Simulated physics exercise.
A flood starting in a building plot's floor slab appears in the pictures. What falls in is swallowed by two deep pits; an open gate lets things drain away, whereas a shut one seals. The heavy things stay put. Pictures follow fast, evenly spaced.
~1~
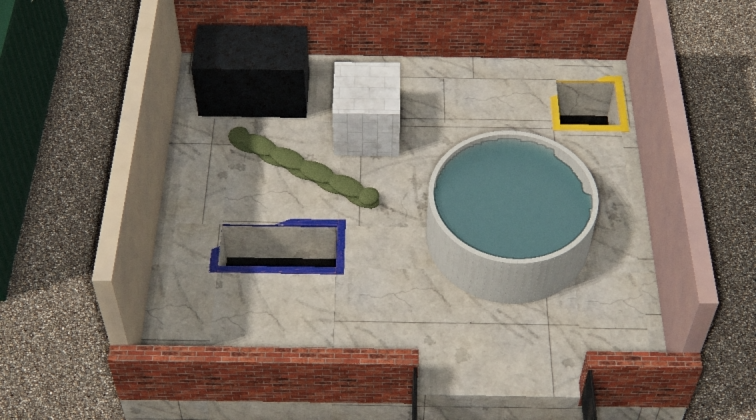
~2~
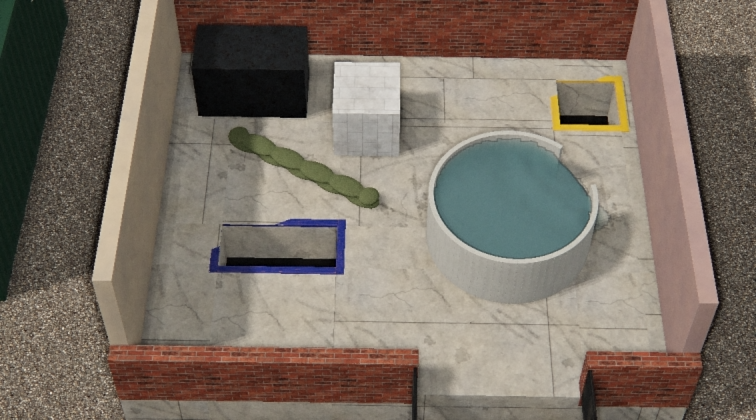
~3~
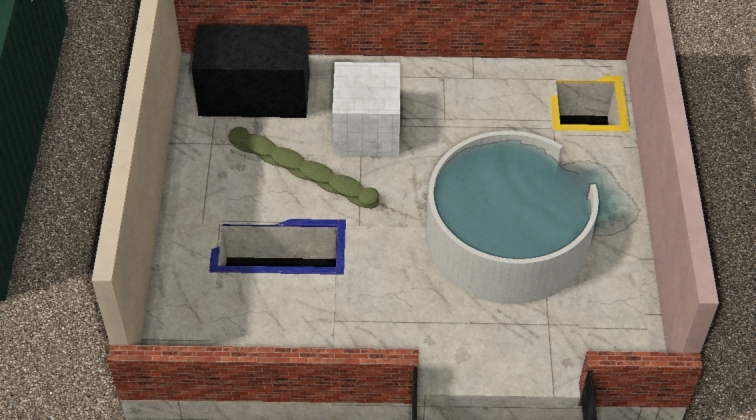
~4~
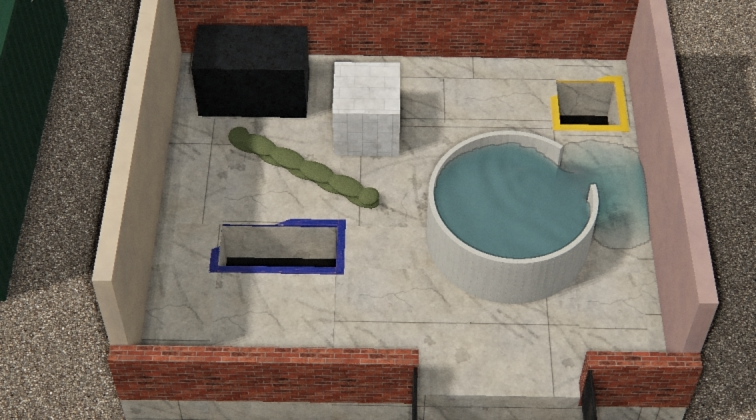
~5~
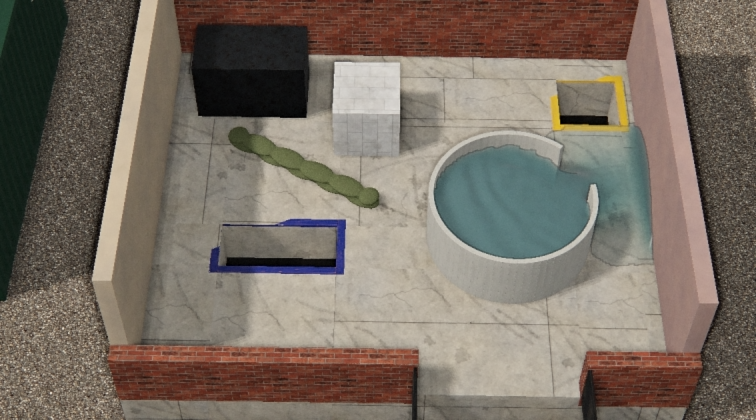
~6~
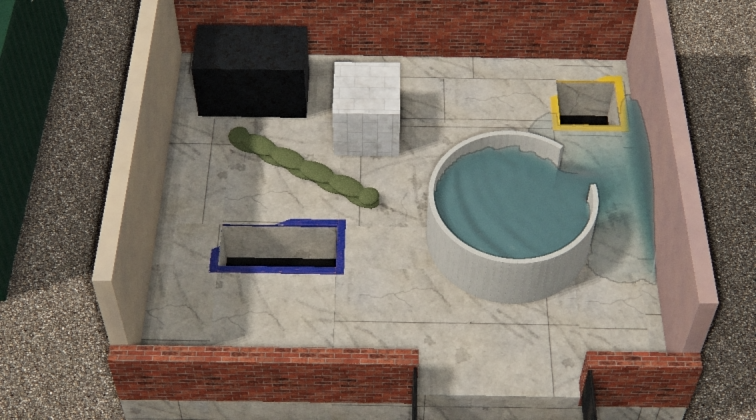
A round, pale-walled pool of teal water stands on the right of a marble-like floor slab, seen from a high, fixed camera. Around it are brick and plain walls, a black block, a white block, a twisted green roll, and two openings edged in blue and yellow. The pool's right side opens, and water pours out, spreads to the pink wall, and runs back along it beside the yellow-edged pit.
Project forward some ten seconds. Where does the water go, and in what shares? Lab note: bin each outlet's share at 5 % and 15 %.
As I see it, the gate ends up mid-range - five to fifteen per cent. The blue pit ends up low - beneath five per cent. The yellow pit ends up high - past fifteen per cent.
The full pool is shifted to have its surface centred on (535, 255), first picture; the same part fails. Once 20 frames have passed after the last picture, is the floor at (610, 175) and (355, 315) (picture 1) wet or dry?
Spot by spot: Drenched, after that high and dry.
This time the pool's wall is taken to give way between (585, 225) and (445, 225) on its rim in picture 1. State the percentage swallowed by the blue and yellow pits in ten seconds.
Per cent: Blue 6, yellow 10.
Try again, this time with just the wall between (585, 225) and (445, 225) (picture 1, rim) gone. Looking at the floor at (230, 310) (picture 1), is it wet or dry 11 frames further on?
Lab note: Point logged as inundated.
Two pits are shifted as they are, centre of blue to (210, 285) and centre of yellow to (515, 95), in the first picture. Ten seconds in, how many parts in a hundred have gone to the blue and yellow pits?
Measured shares in per cent - blue 2, yellow 45.
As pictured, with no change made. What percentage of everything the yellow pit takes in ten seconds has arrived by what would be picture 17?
Share at that point: Close to 30 in a hundred.
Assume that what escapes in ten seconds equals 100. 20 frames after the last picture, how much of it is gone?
I'd put it at 50 per cent.
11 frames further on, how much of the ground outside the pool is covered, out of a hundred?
Estimated share: Around 25 %.
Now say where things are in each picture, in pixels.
Still water in the round pool at (513, 198), in the first picture.
Water pours out at (574, 193) and has run to (602, 223), in the second picture.
Water pours out at (574, 194) and has run to (633, 210), in the third picture.
Water pours out at (573, 195) and has run to (637, 158), in the fourth picture.
Water pours out at (573, 195) and has run to (633, 126), in the fifth picture.
The front is at (629, 100), out from the gap at (574, 194), in the sixth picture.
A moment on, water covers 15 % of the floor; the gate 0 %, the blue pit 0 %, the yellow pit 7 %.
Next, water covers 25 % of the floor; the gate 0 %, the blue pit 0 %, the yellow pit 17 %.
Then, water covers 35 % of the floor; the gate 2 %, the blue pit 0 %, the yellow pit 29 %.
Later, water covers 50 % of the floor; the gate 6 %, the blue pit 0 %, the yellow pit 43 %.
In the end, water covers 65 % of the floor; the gate 9 %, the blue pit 1 %, the yellow pit 53 %.
